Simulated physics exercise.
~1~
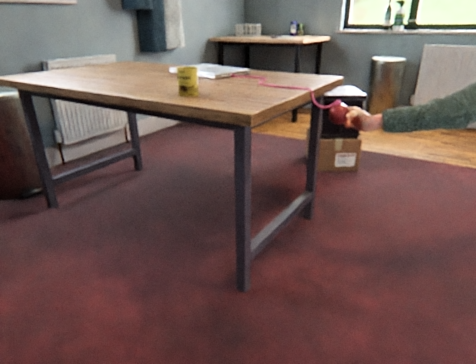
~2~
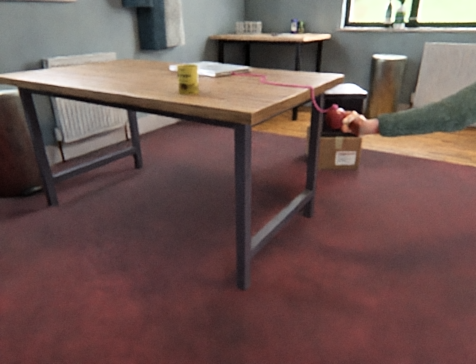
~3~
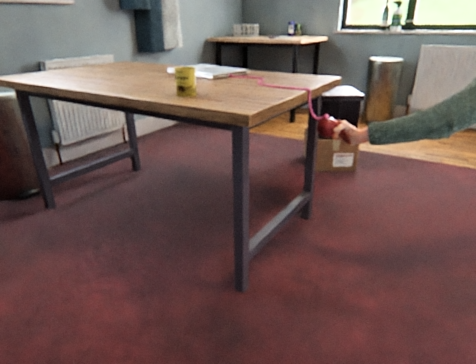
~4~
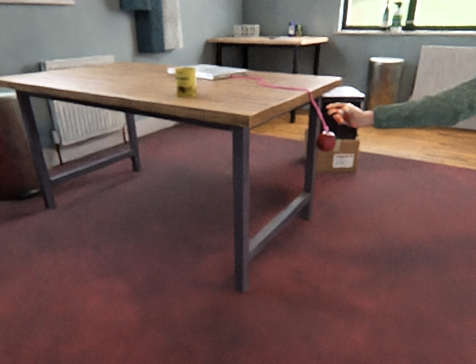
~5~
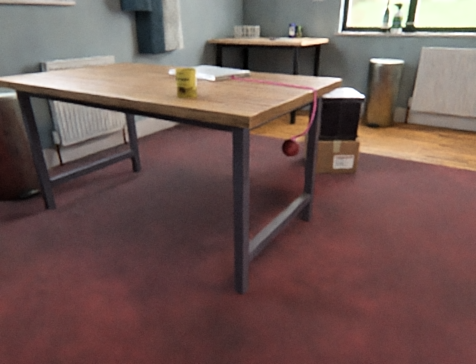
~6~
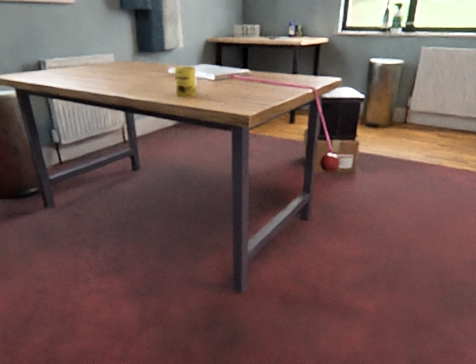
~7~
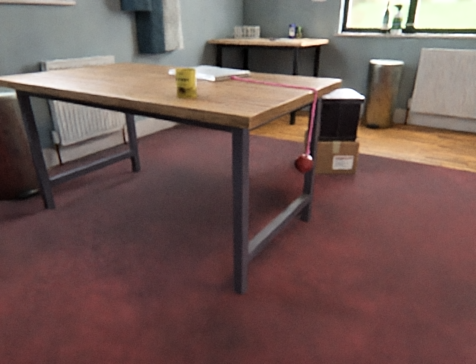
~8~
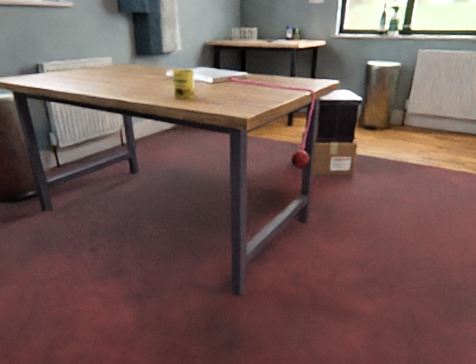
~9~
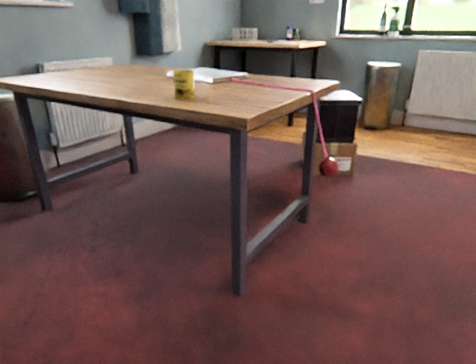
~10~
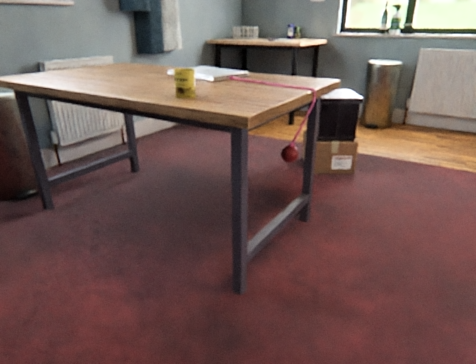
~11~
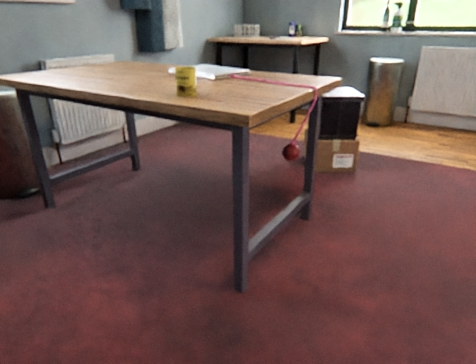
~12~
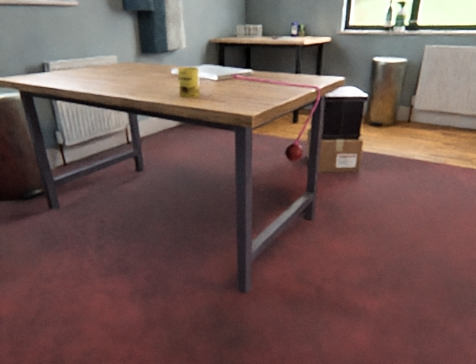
In a grey-walled room with a dark red carpet, a slightly swaying camera looks across at a wooden table with dark metal legs. A yellow cup stands on top near a flat white object, and a red cord runs over the right end, where a hand holds a red apple. The hand lowers the apple beside the table, lets go and draws back out of view. The apple swings left beneath the edge, then right, and keeps swinging back and forth on the cord. It ends hanging above the floor, with the cup still in place.
